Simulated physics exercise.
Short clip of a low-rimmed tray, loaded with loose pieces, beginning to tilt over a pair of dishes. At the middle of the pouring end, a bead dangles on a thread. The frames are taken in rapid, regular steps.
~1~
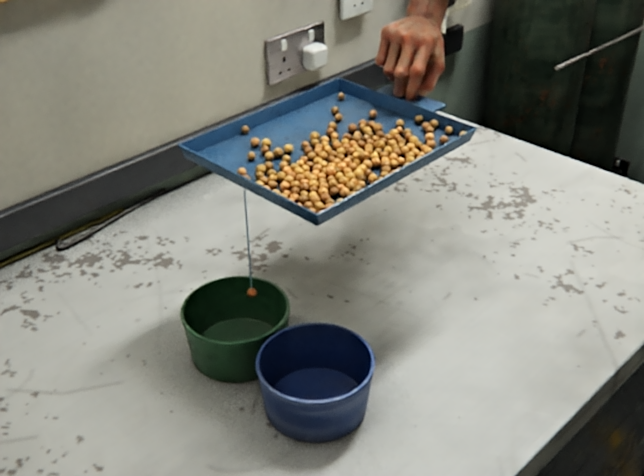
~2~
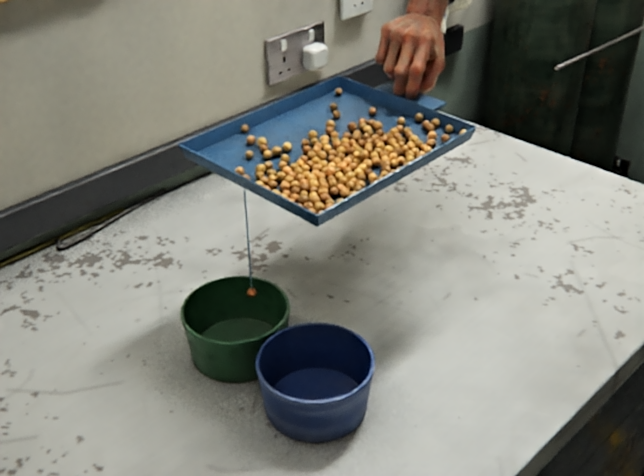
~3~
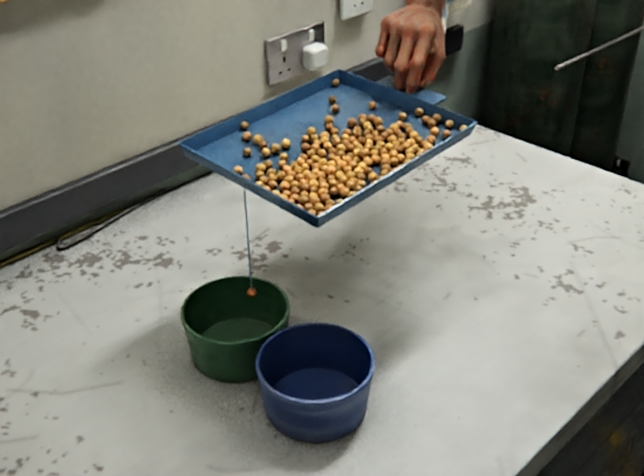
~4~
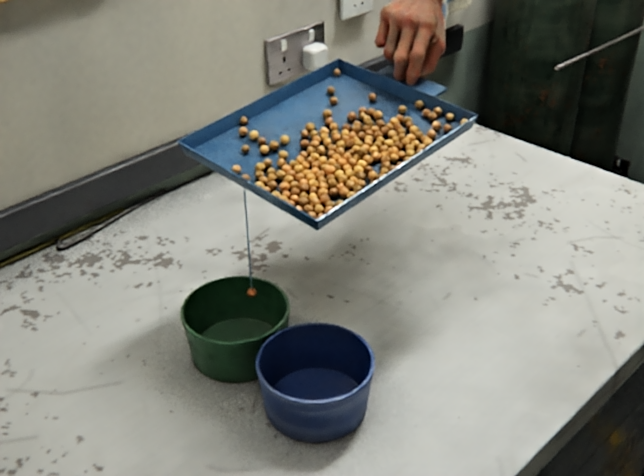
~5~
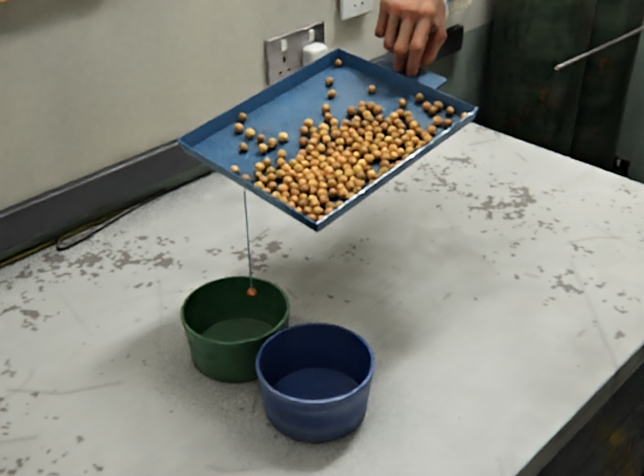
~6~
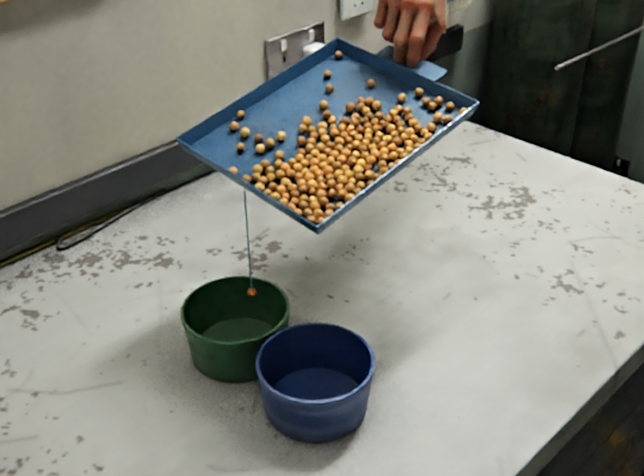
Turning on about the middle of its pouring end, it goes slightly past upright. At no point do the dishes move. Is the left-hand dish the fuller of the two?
No, the right-hand dish is fuller.
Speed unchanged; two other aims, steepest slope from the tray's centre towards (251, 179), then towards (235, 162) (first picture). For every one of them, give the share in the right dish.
Lab note: Try one about 10 %, try two about 0 %.
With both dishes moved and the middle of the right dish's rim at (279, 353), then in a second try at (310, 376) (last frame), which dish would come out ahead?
The dish to the right at the first, the dish to the right at the second.
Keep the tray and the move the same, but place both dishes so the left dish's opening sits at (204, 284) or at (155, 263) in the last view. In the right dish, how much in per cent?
You'd get near 60 per cent and afterwards near 0 per cent.
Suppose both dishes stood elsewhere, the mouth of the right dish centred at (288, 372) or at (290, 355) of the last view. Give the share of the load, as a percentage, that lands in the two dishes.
Roughly 90 per cent the first time and 100 per cent the second.
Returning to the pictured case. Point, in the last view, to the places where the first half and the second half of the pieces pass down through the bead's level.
First half (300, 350); second half (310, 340).
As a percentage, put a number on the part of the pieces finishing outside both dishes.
Something near 0 in every hundred.
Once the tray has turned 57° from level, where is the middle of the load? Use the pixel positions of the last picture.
The middle of the pieces sits at roughly (306, 211).
Soon, tray tipped steeply; most on the tray; a small part in the right dish; a stray few outside both; about a quarter in the air.
A while on, tray tipped right over; nearly all in the right dish; a stray few in the left dish; a small part outside both; a stray few in the air.
Towards the end, tray tipped past a quarter turn; nearly all in the right dish; a stray few in the left dish; a small part outside both.
Finally, tray tipped past a quarter turn; nearly all in the right dish; a stray few in the left dish; a small part outside both.
